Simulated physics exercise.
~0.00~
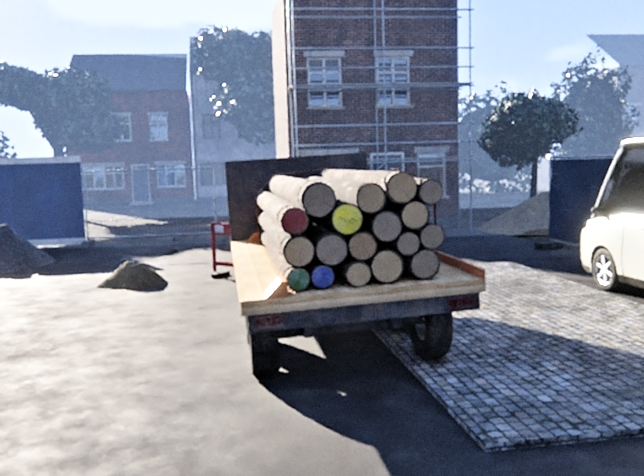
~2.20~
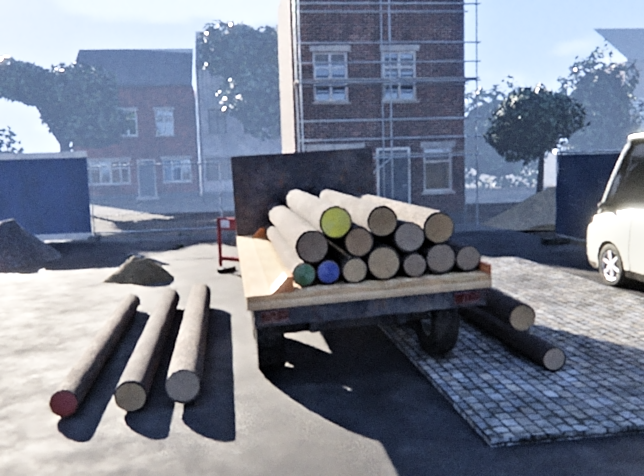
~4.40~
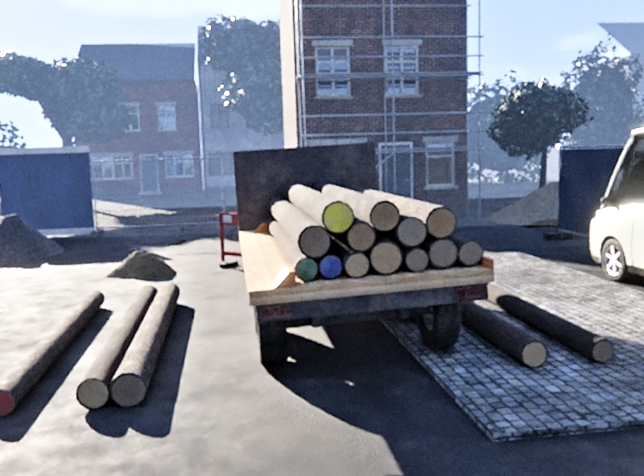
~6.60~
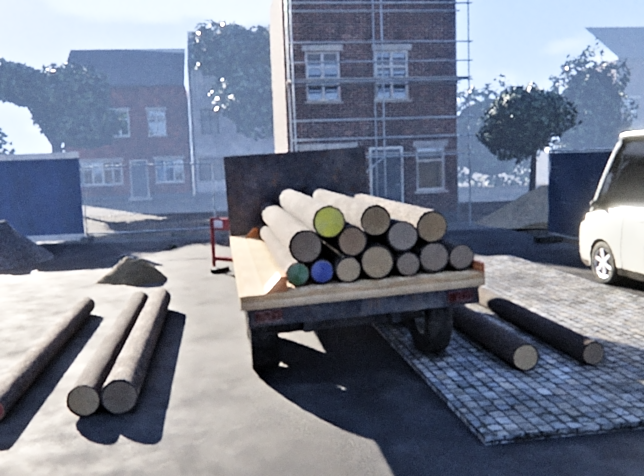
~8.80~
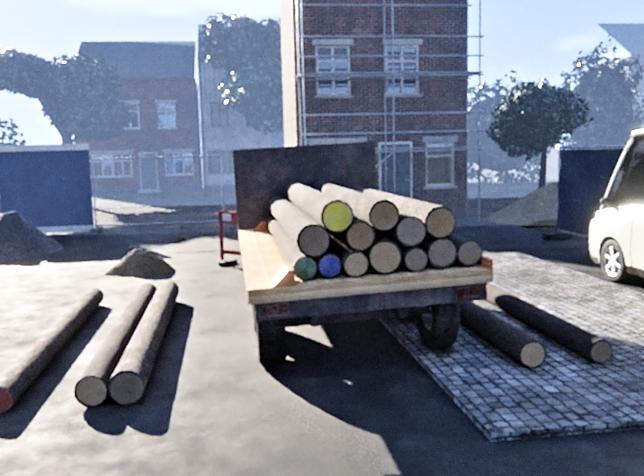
At the start, a stack of timber poles sits on the back of a parked farm trailer, with a red-ended pole high on the left, a yellow one near the middle, and green and blue ones low on the left. The stack then gives way, and the red pole drops off the left side with two plain ones, while two more fall to the right. The fallen poles on the left roll a little farther out and settle. At the end, the red pole lies on the ground, while the yellow, having shifted slightly, stays aboard with the green and blue.
